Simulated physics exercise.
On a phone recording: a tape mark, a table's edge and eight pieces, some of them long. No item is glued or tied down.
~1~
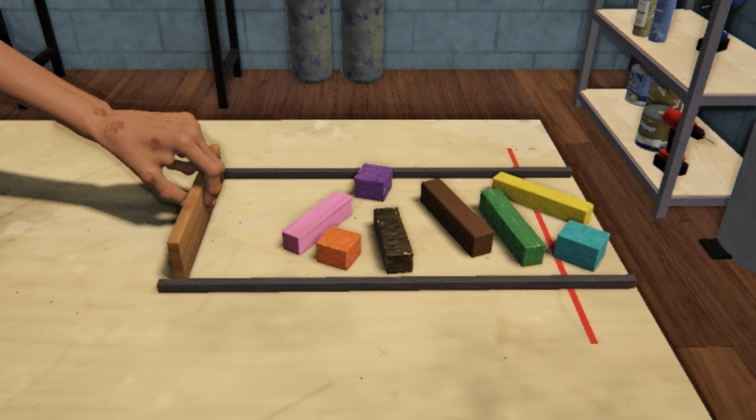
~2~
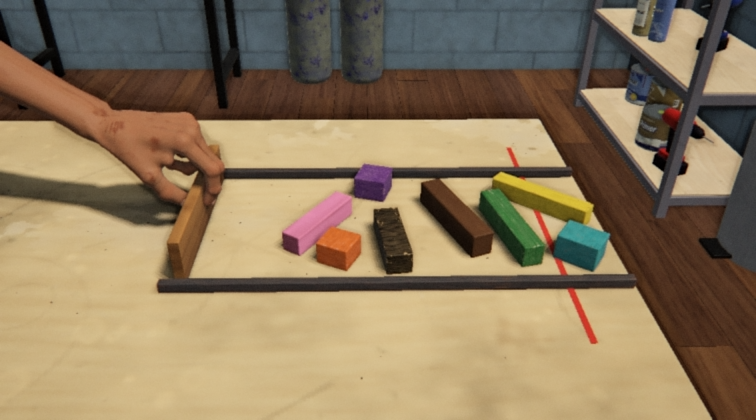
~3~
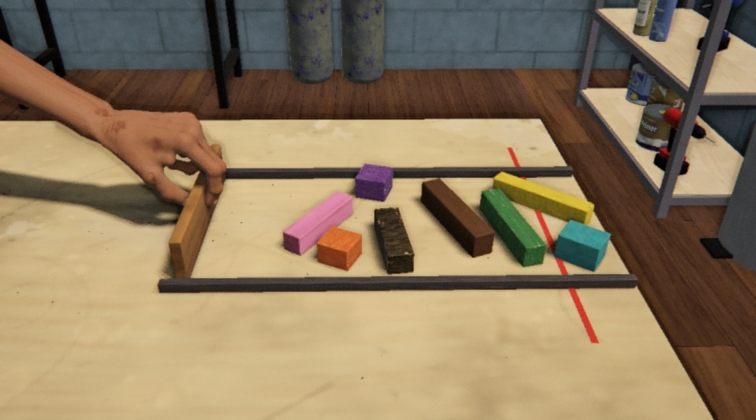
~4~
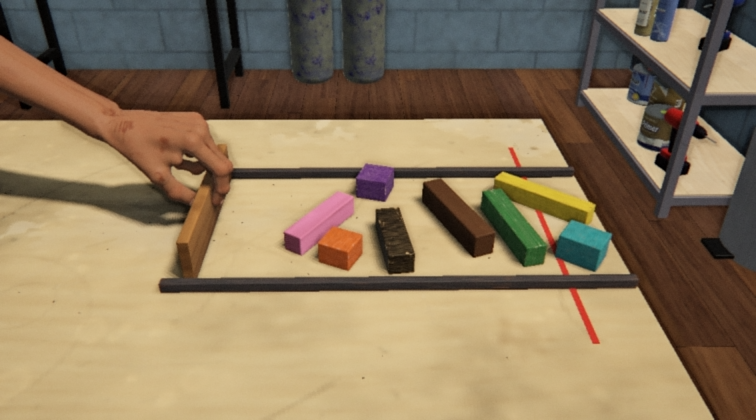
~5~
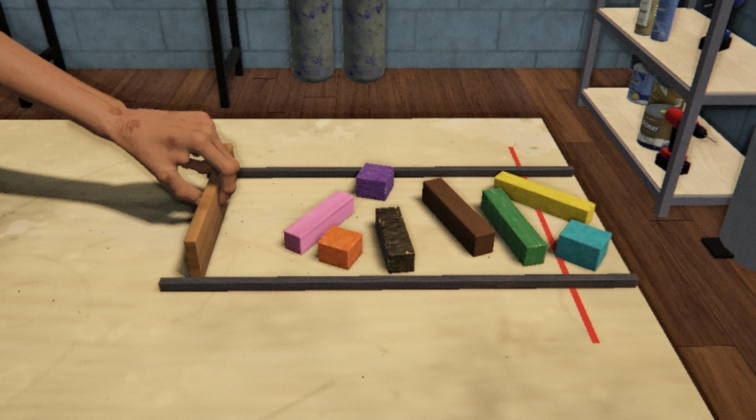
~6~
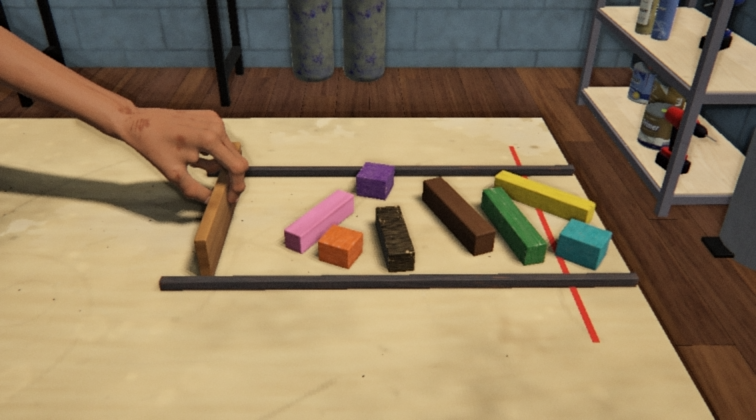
A hand slides a wooden board slightly right between two rails toward the scattered coloured blocks.
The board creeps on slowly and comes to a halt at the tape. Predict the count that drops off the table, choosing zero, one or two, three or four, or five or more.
So the push knocks three or four off, going by the tape.
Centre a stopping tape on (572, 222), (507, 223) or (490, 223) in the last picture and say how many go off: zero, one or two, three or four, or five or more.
So, tape by tape, it's more than four, then either one or two, then one or two.
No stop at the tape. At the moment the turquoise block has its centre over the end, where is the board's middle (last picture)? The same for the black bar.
For the turquoise block at (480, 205), for the black bar at (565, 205).
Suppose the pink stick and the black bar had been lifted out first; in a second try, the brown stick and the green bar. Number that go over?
The counts: 2 and 1.
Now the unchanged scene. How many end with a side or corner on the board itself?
All in all, 3.
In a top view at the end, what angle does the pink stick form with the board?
The angle is some 0°.
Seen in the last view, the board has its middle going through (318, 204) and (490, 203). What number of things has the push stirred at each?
2, then 8.
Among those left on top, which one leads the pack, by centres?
Answer - the brown stick.
Soon after, none off yet; turquoise block at rest near (583, 244); yellow bar at rest near (542, 197); green bar at rest near (512, 224).
After that, none off yet; turquoise block tilting well over near (644, 257); yellow bar displaced a little near (565, 188); green bar displaced about its own width near (583, 223).
In the end, the number that fall off is three or four; gone, green bar, yellow bar and turquoise block.
